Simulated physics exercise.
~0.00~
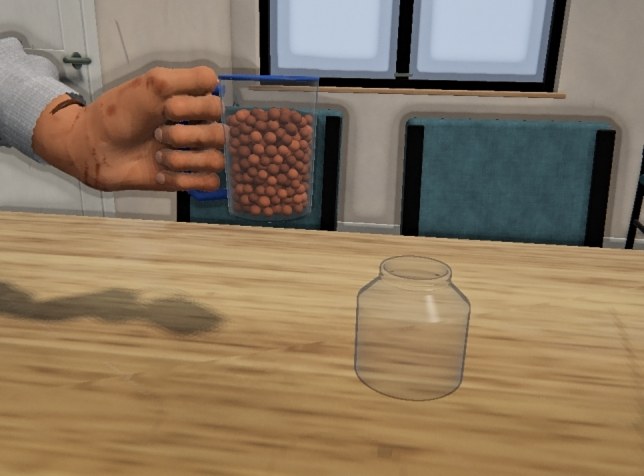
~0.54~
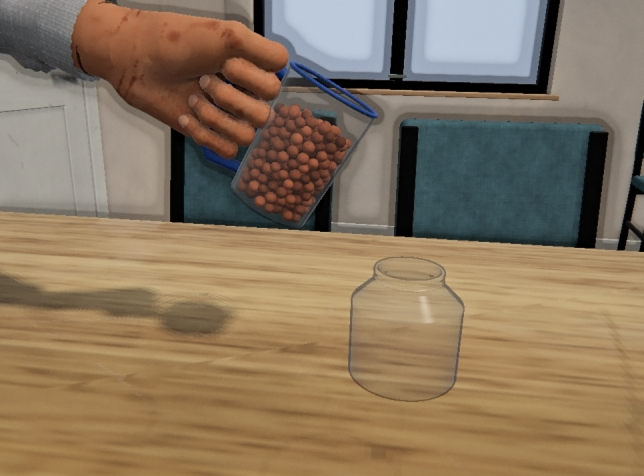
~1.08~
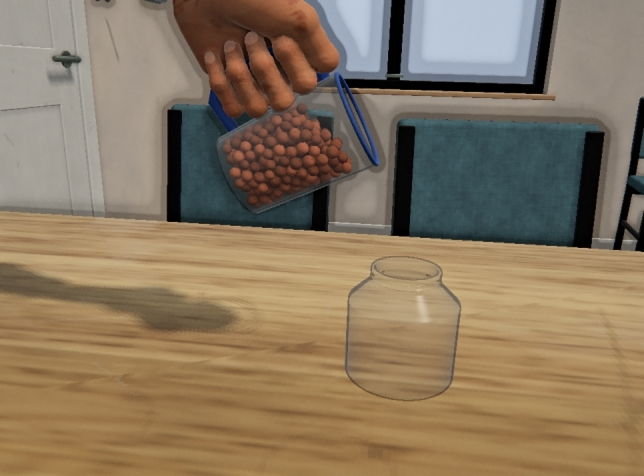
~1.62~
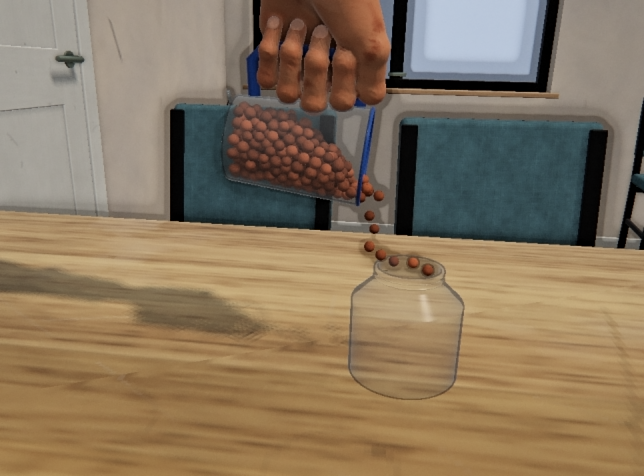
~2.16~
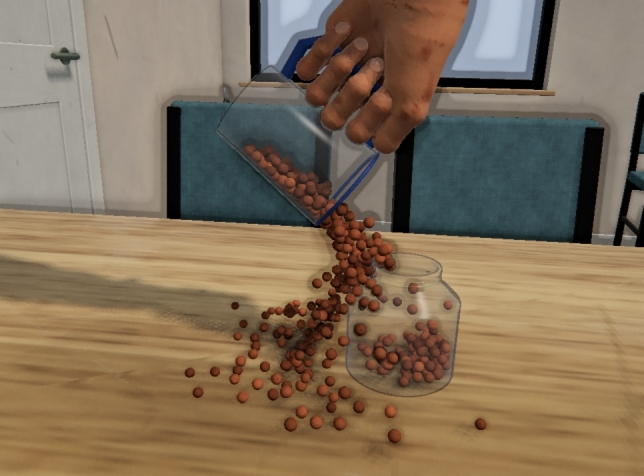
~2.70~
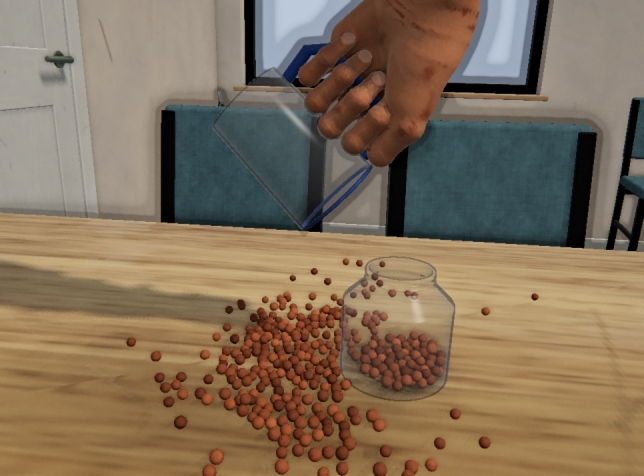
In a room with teal chairs behind a wooden table, a hand holds a clear, blue-rimmed cup full of small reddish-brown pellets, to the left of an empty glass jar. The hand moves right and tips the cup onto its side above the table. A few pellets slip over the rim and drop toward the jar's mouth. As the cup turns further, a thick stream pours out, some landing in the jar and much of it striking the tabletop. The cup ends up empty, with the jar partly filled and most pellets scattered across the wood, mainly to its left.
